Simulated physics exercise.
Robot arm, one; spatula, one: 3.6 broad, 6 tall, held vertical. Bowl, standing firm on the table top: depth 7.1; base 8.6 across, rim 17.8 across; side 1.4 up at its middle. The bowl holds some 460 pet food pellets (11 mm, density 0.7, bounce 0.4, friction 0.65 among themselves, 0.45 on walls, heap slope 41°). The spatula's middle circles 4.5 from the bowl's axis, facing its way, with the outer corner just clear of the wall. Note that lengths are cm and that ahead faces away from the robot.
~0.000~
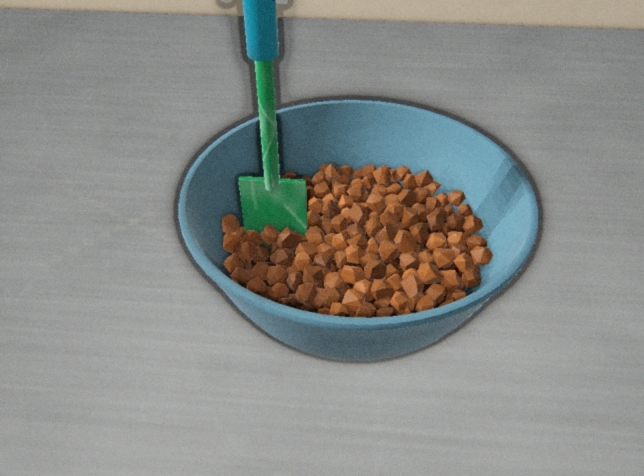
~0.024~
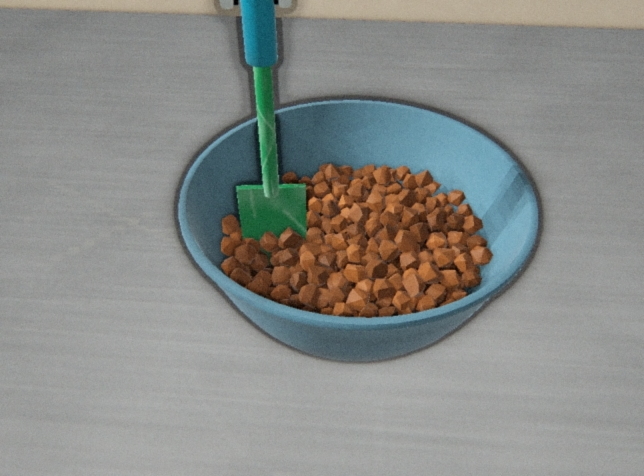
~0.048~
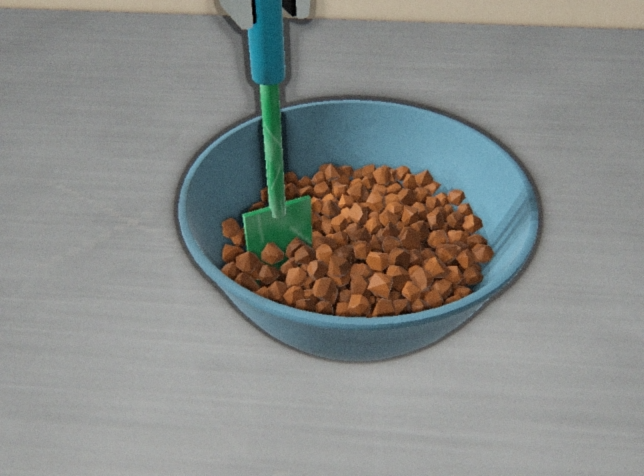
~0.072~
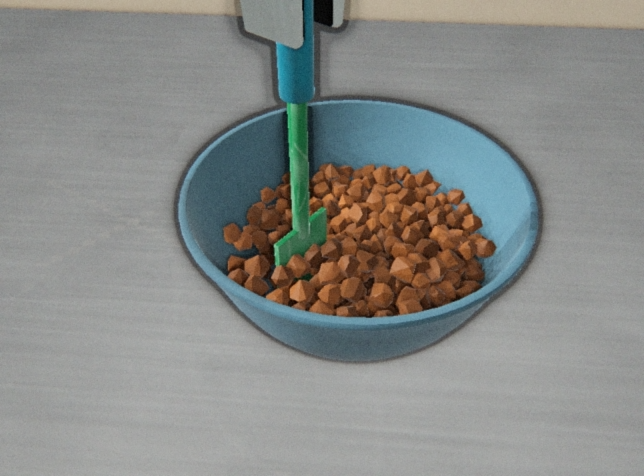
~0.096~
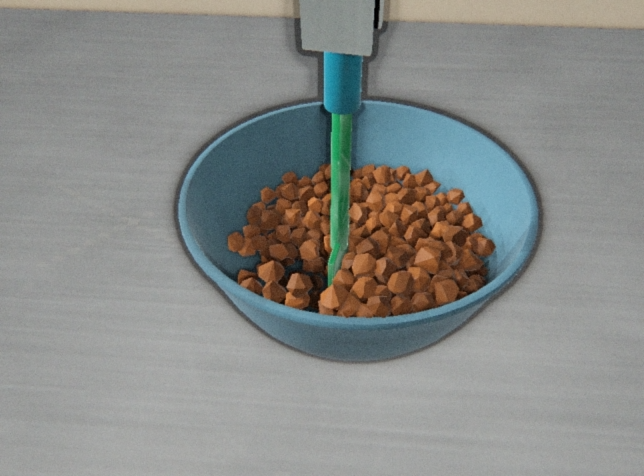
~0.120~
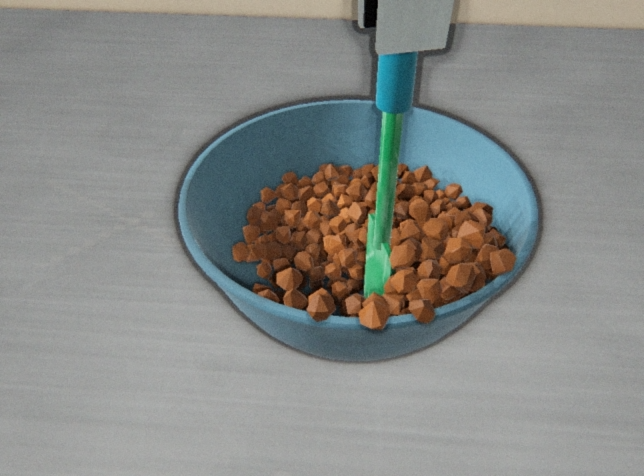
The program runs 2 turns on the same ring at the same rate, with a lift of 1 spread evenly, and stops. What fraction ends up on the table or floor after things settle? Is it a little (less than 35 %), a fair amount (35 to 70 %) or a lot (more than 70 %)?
A fair amount, from 35 to 70 %.
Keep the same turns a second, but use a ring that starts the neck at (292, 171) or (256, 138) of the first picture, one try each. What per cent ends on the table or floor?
Near 25 and 40 in a hundred, one try each.
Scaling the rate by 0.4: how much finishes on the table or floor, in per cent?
Roughly 20 per cent.
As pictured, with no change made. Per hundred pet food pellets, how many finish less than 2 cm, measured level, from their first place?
Around 5 in a hundred, roughly.
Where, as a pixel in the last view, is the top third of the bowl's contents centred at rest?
I'd say close to (297, 282).
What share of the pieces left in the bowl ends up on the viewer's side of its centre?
Near 55 per cent of what stays in the bowl.
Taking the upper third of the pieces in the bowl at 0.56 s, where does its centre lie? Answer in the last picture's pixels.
It is centred roughly at (426, 166).
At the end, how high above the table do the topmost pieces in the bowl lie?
About 5.5 cm.
By 0.34 s, 344° round, highest piece 11 above the table; 336 in the bowl, 63 on the table or floor, 59 in flight or on the tool.
By 0.56 s, 220° round, highest piece 11 above the table; 250 in the bowl, 171 on the table or floor, 37 in flight or on the tool.
By 0.87 s, 0° round, highest piece 6 above the table; 234 on the table or floor, 223 in the bowl, 1 in flight or on the tool.
By 1.57 s, 0° round, highest piece 5 above the table; 235 on the table or floor, 223 in the bowl.
Final count, 235 on the table or floor, 223 in the bowl. That is 51 % on the table or floor.
